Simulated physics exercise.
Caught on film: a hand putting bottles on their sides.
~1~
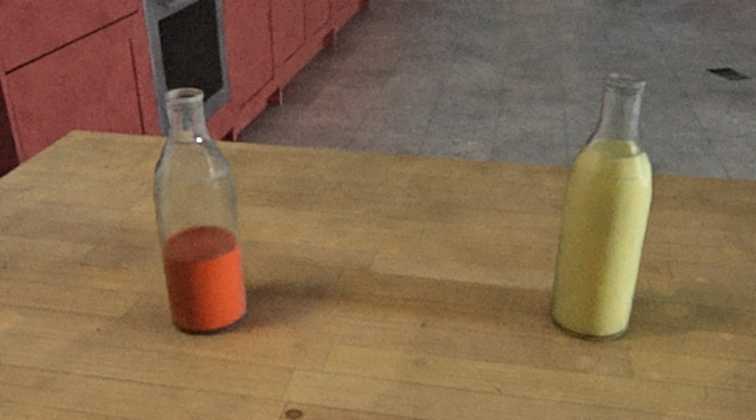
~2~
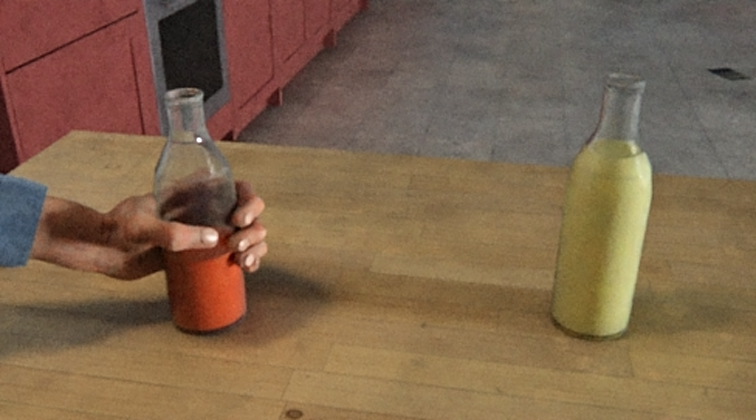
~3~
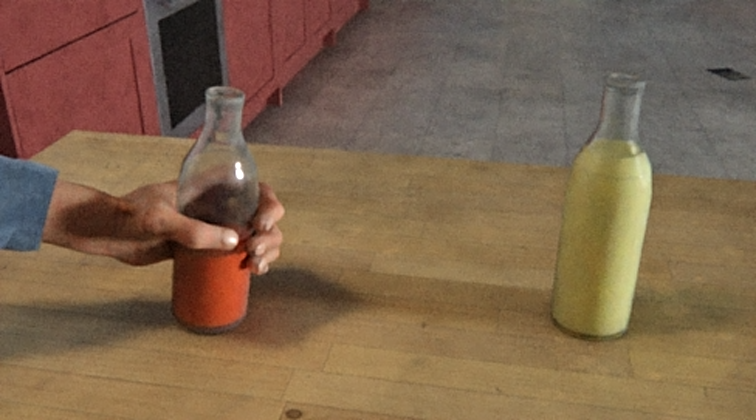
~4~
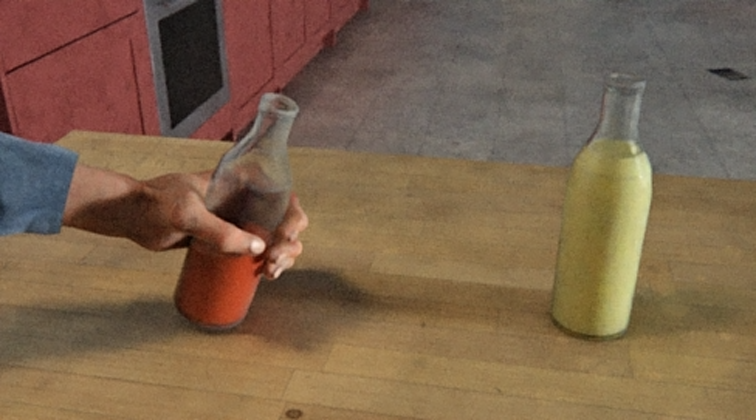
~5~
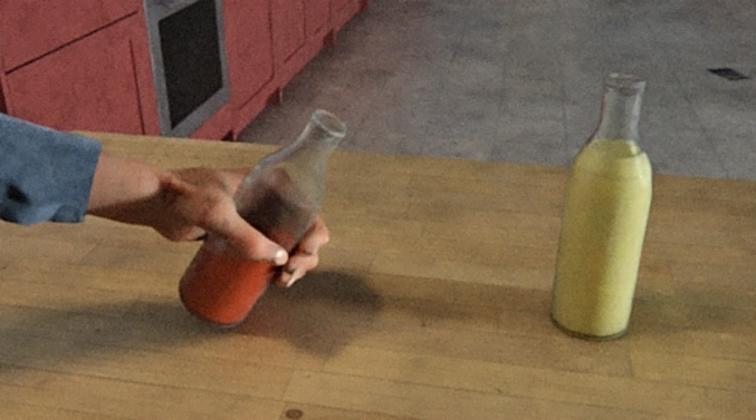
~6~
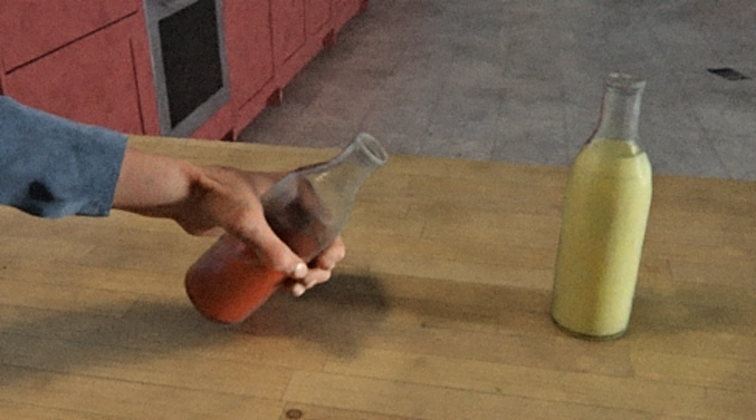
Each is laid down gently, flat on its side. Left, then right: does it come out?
The left one leaks and the right one leaks.
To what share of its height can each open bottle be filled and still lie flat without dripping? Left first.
Roughly 22 per cent, then 20 per cent.
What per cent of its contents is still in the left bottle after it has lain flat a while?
About 65 per cent.
Soon after, the left bottle is nearly down; left bottle, nothing comes out.
Later, the left bottle lies flat; left bottle, it is running out of the neck.
In the end, both lie flat; left bottle, it is running out of the neck; right bottle, it is running out of the neck.
